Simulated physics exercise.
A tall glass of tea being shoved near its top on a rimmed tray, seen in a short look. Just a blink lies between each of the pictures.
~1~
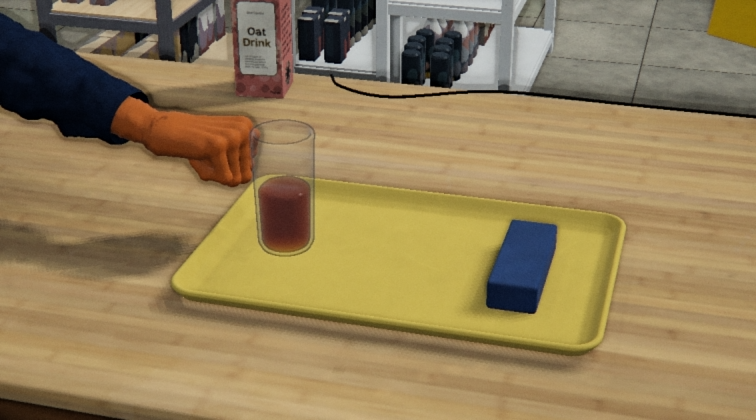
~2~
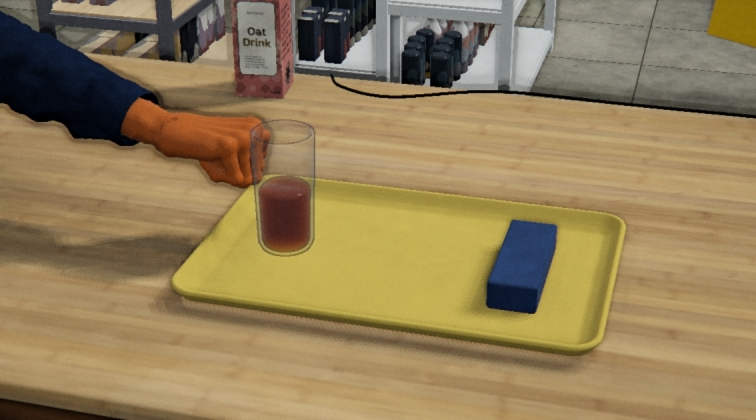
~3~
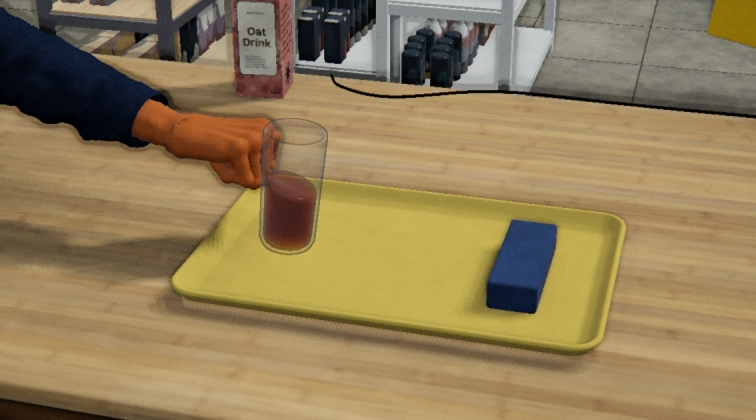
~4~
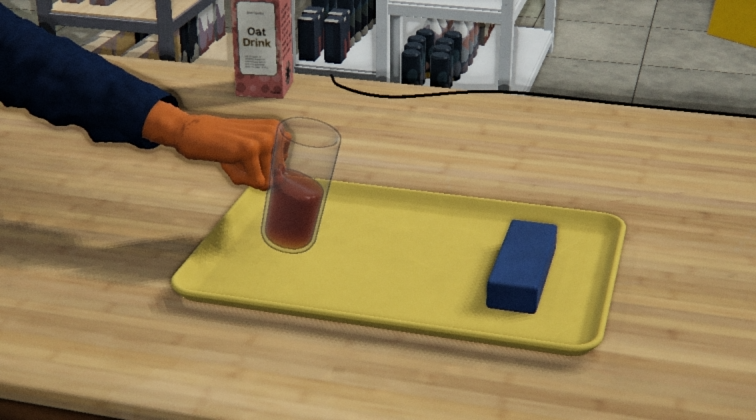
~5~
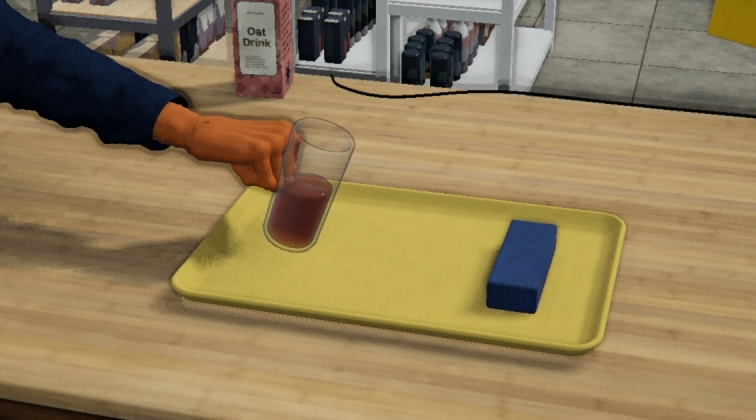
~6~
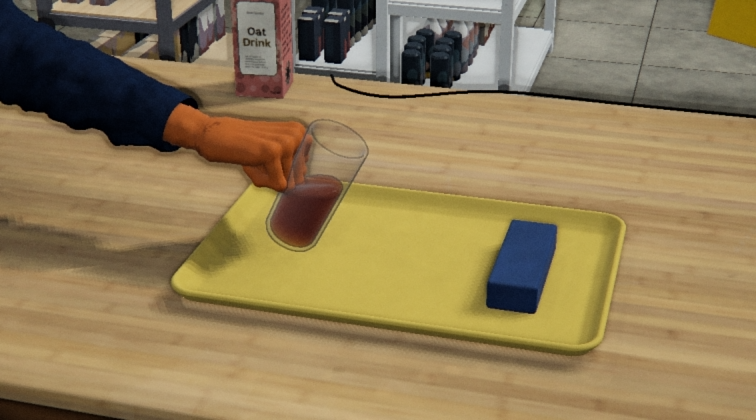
The clip opens with a gloved-looking orange hand beside an upright tall glass of reddish-brown tea on a yellow rimmed tray, a blue block sitting further right. The hand then pushes near the glass's top, and the glass leans steadily rightward, ending at a clear slant with the tea still inside.
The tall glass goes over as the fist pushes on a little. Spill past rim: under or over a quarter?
Under.
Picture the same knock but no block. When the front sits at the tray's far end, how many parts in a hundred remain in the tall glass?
Tall glass content at that instant: ~ 60 per cent.
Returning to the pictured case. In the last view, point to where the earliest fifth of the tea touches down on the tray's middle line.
At about (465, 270).
A moment on, the tall glass is falling and 100 per cent is in the glass, 0 on the tray and 0 above or beyond its rim.
Next, the tall glass lies on its side and 85 per cent is in the glass, 13 on the tray and 2 above or beyond its rim.
Then the tall glass lies on its side and 49 per cent is in the glass, 32 on the tray and 19 above or beyond its rim.
Later the tall glass lies on its side and 27 per cent is in the glass, 67 on the tray and 6 above or beyond its rim.
At rest 95 per cent is held by tray and glass, 5 is off the tray.
